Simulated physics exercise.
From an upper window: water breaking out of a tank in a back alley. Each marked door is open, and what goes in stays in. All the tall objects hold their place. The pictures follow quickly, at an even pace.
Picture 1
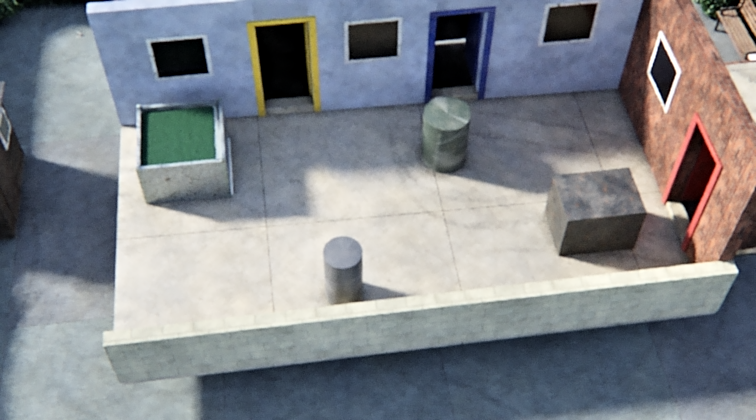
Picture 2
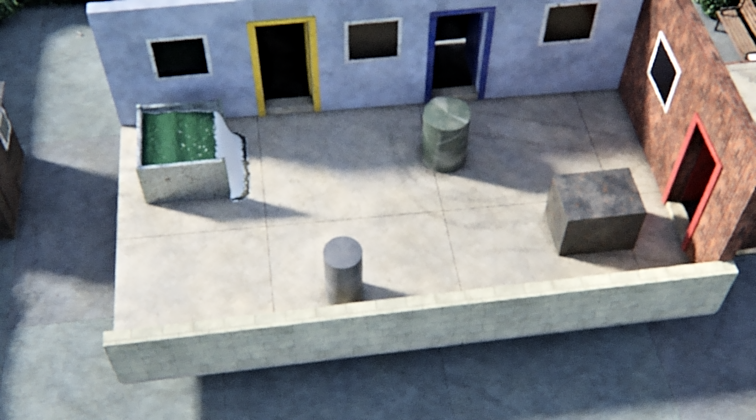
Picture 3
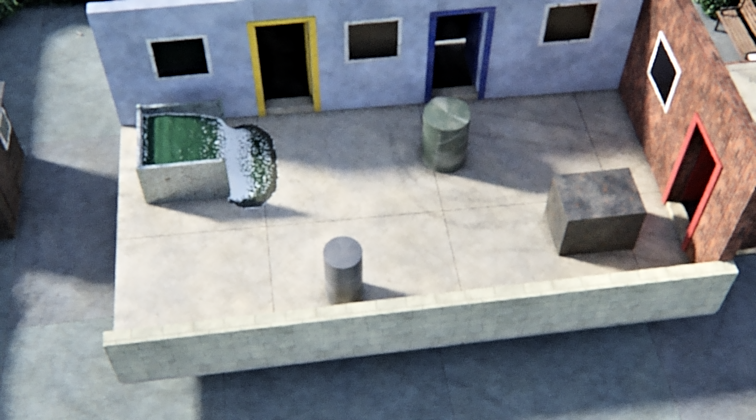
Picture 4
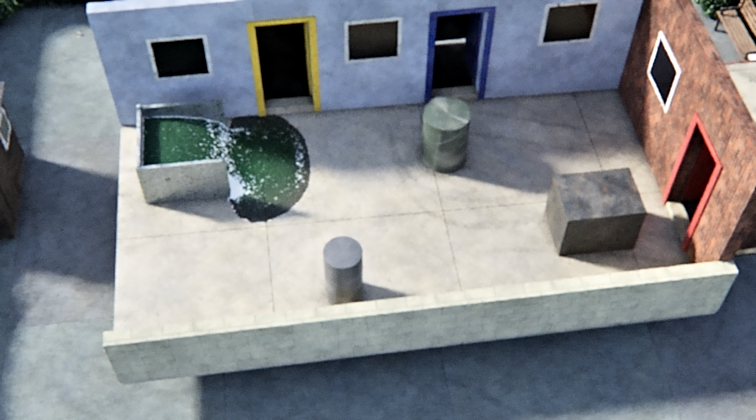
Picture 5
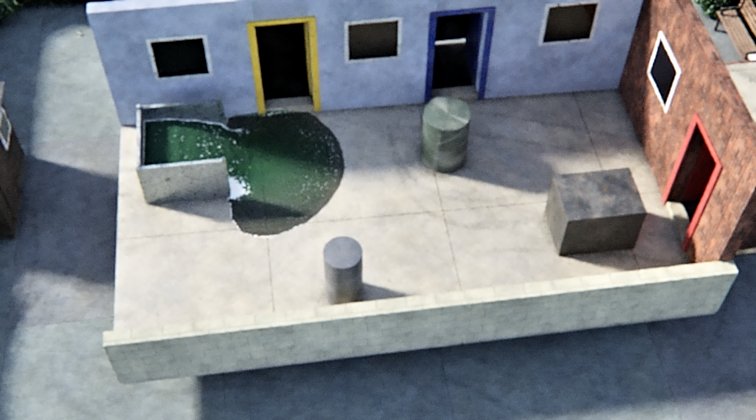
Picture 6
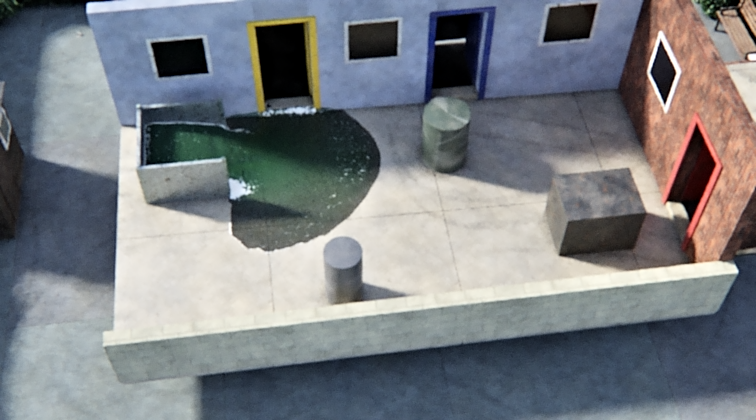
Green water bursting from the right side of a concrete tank and spreading in a widening pool across a walled courtyard.
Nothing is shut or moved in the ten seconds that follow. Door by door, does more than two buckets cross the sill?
One by one: The red door floods; the blue door holds within the limit; the yellow door holds within the limit.
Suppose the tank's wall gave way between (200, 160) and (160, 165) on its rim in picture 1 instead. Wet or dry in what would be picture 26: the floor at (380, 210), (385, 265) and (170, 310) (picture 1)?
In that order: Free of water, covered, awash.
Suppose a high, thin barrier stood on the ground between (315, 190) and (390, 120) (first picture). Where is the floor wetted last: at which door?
The red door.
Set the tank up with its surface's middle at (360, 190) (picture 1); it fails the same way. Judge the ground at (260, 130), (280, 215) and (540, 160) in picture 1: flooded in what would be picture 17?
In that order: Free of water, dry, under water.
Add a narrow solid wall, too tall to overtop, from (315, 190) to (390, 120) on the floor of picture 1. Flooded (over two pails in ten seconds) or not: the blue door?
One by one: Blue door stays under.
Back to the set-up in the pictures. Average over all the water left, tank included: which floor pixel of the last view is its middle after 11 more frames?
Around (381, 162).
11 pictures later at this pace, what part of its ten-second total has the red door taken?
Roughly 0 per cent.
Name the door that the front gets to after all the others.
I say the door marked red.
A moment on, water covers 35 % of the floor; the red door not reached, the blue door wet at the sill, nothing in, the yellow door wet at the sill, nothing in.
Next, water covers 50 % of the floor; the red door not reached, the blue door wet at the sill, nothing in, the yellow door under two buckets in.
Then, water covers 65 % of the floor; the red door wet at the sill, nothing in, the blue door under two buckets in, the yellow door under two buckets in.
Later, water covers 55 % of the floor; the red door under two buckets in, the blue door under two buckets in, the yellow door under two buckets in.
In the end, water covers 55 % of the floor; the red door over two buckets in, the blue door under two buckets in, the yellow door under two buckets in.
